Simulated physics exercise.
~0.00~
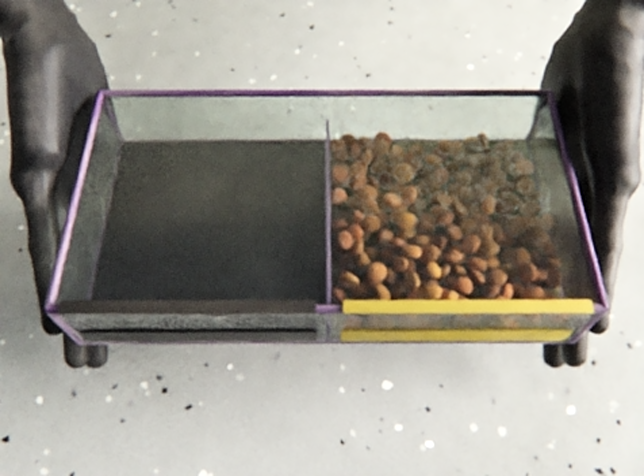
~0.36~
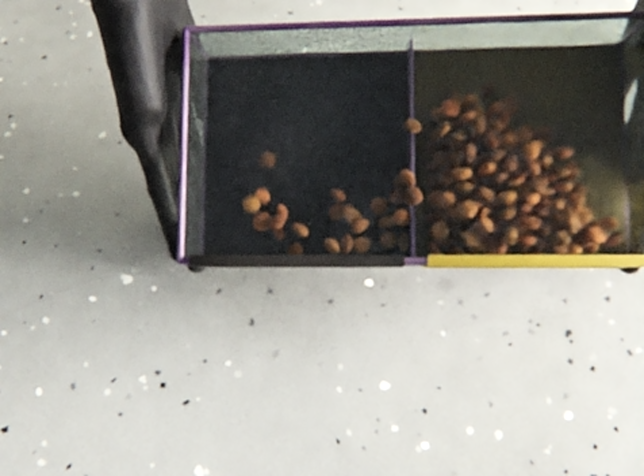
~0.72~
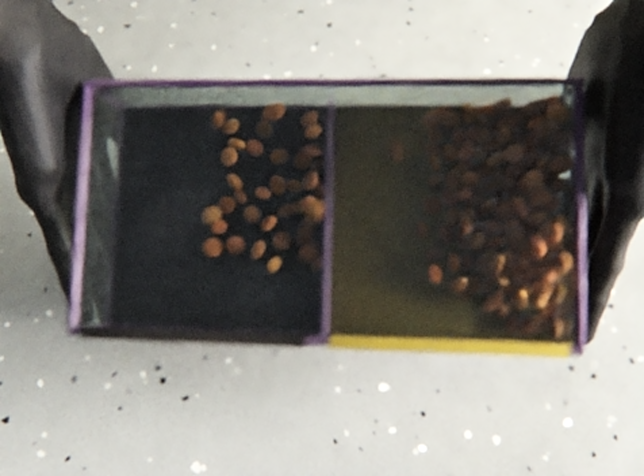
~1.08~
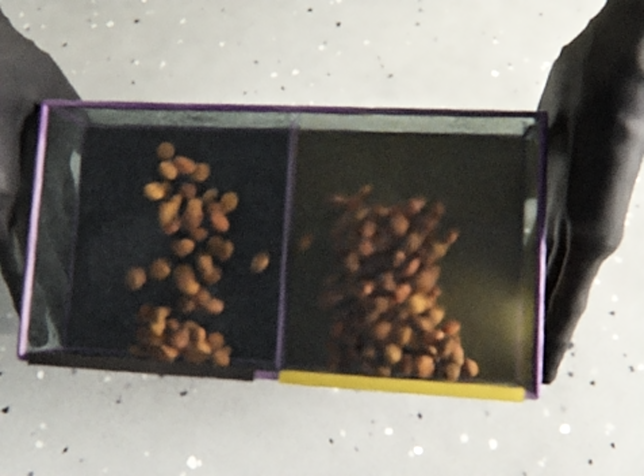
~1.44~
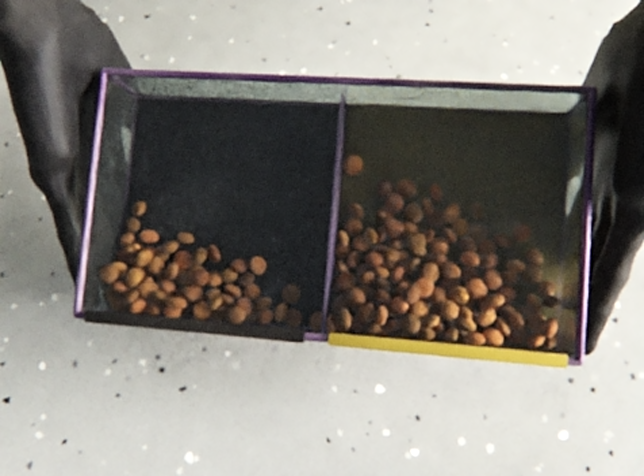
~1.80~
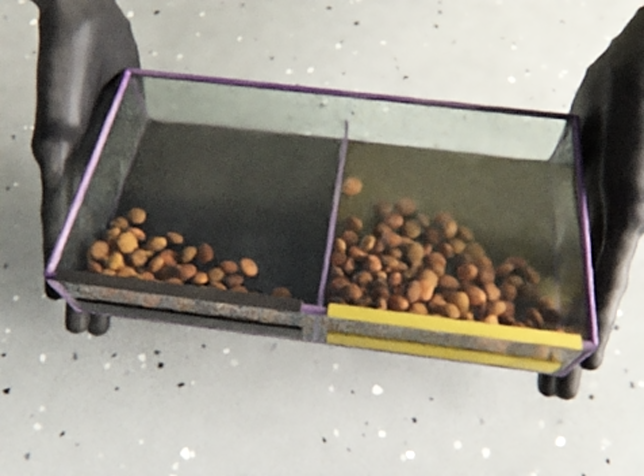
Above a pale, speckled surface, two dark hands hold a clear-lidded, purple-edged box split by a divider, with brown kibble filling the right compartment, marked yellow, while the left one, marked black, is empty. The hands tip the box and shake it sideways, and some pieces cross into the left compartment. The kibble slides right, then back left, as more pieces gather on the black side. As the shaking fades, both piles settle along the near edge. Finally the box tips back towards level, with a smaller pile left and a larger one right.
